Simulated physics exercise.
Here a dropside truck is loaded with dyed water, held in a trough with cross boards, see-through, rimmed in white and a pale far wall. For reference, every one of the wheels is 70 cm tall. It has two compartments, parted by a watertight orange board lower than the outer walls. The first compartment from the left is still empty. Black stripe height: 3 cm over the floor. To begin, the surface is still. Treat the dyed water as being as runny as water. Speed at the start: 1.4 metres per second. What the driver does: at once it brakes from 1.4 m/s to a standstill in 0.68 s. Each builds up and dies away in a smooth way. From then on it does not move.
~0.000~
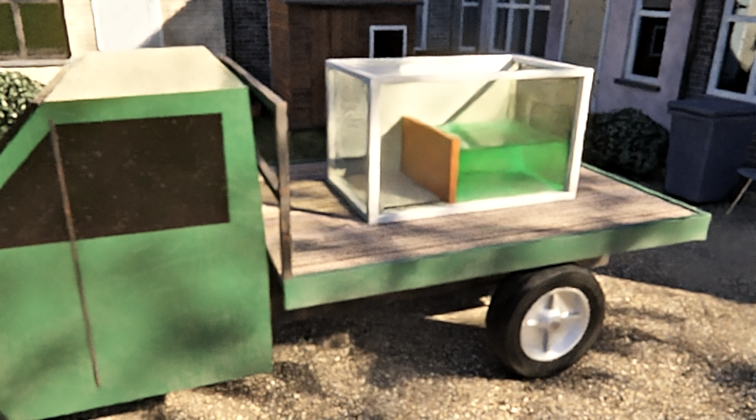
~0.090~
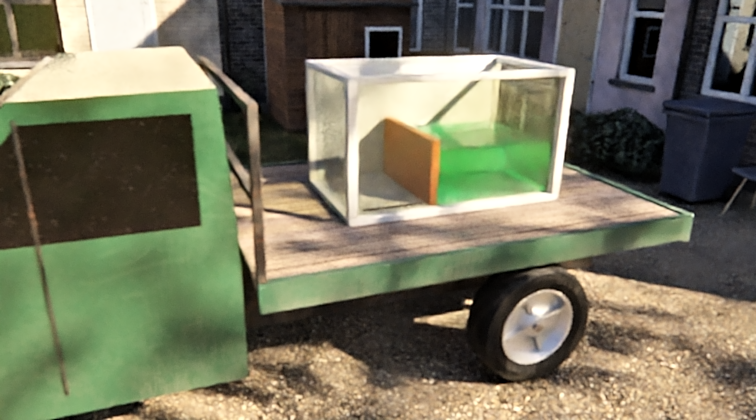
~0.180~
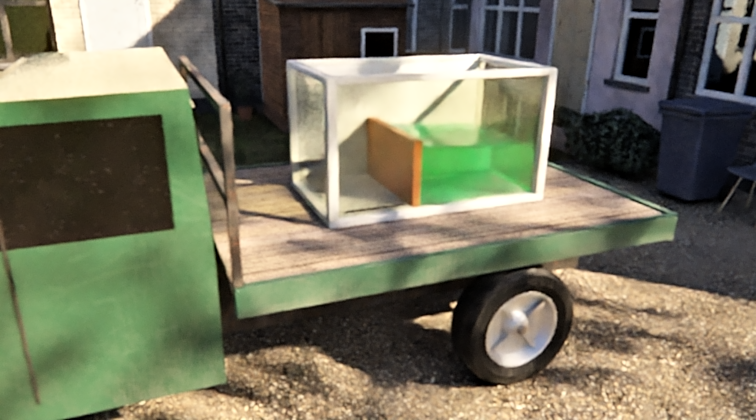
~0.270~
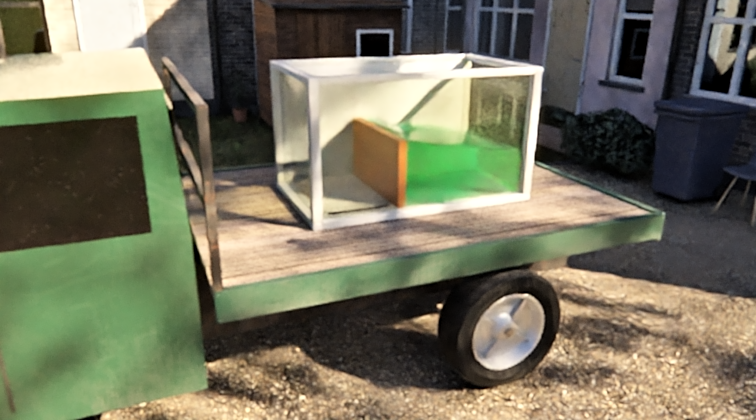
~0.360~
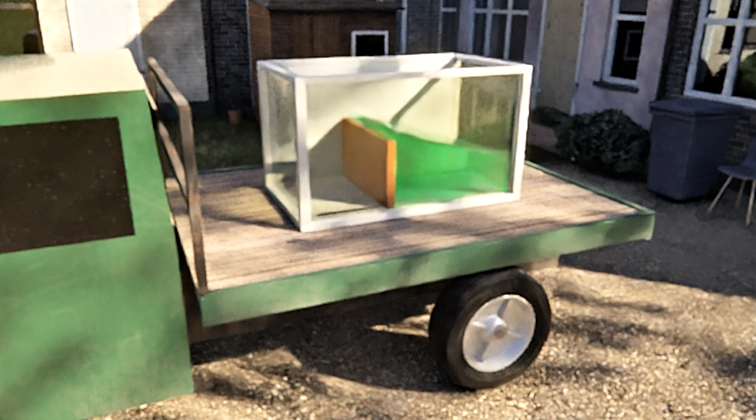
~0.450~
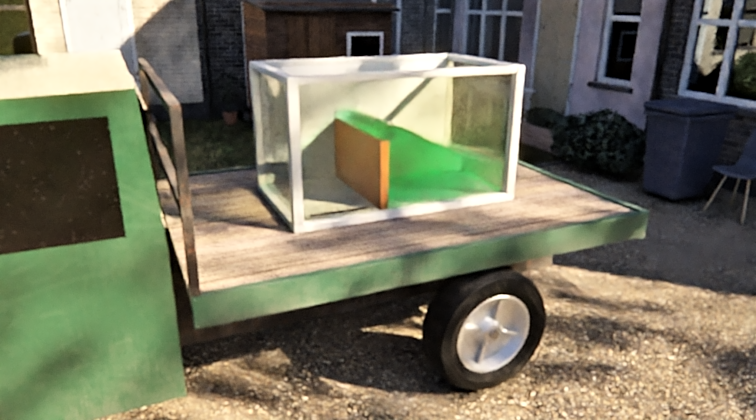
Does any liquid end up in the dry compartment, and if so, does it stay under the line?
Yes, but over the line.
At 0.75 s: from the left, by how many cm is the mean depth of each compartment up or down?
Starting on the left, it's 4 up and then 2 down.
By 0.75 s the compartments hold 4, 30 cm, left to right.
By 1.25 s the compartments hold 4, 30 cm, left to right.
By 1.75 s the compartments hold 4, 29 cm, left to right.
By 3.66 s the compartments hold 6, 28 cm, left to right.
